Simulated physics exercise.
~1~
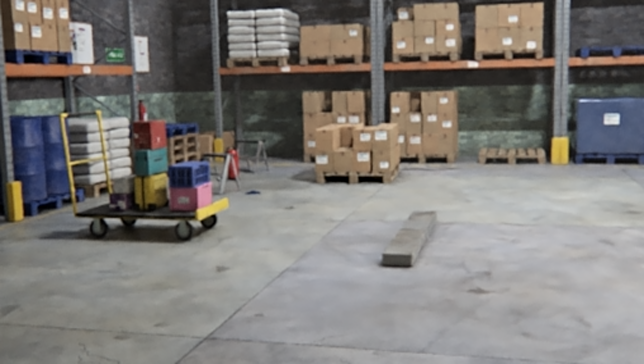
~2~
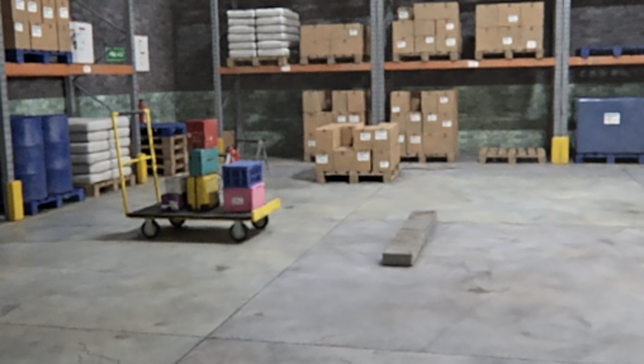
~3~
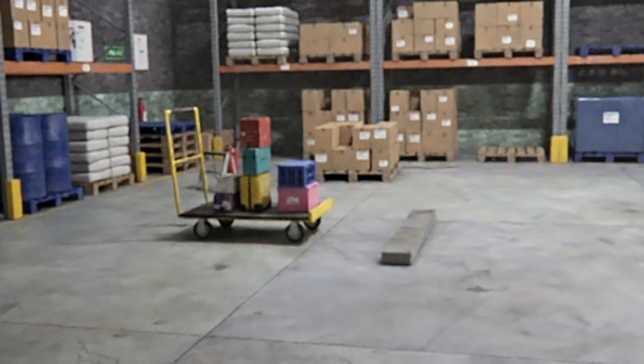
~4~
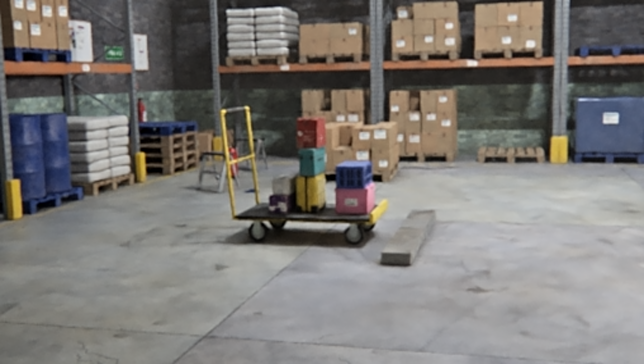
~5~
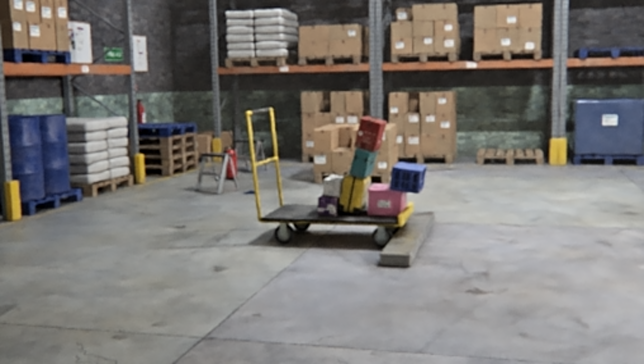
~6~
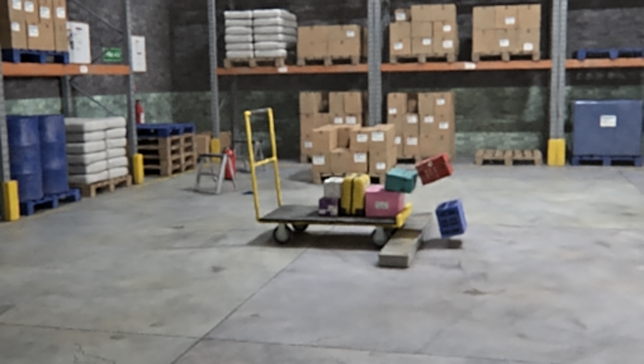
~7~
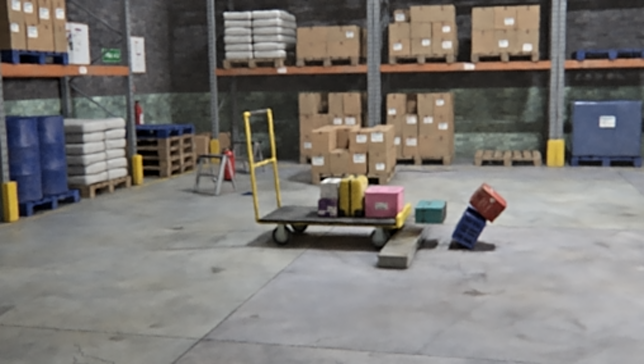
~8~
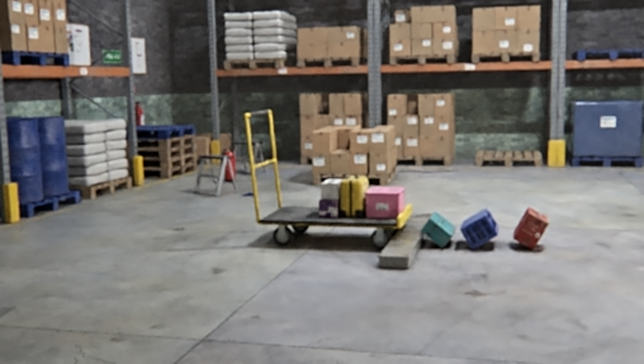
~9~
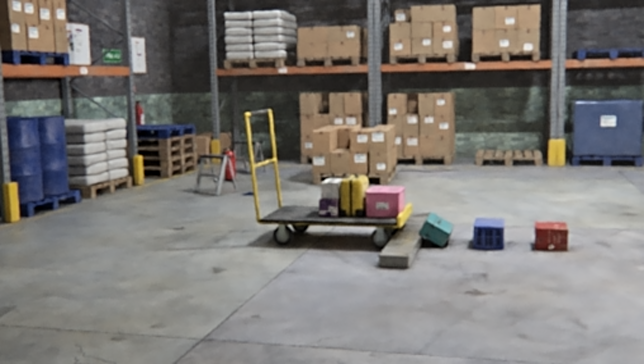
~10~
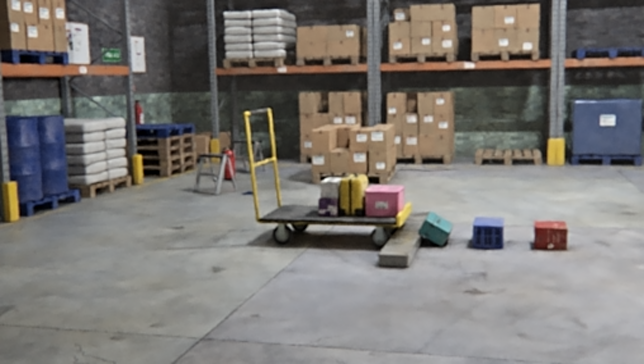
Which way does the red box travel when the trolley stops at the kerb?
The red box moves to the right, toppling off the front of the trolley and landing on the floor beyond the kerb.
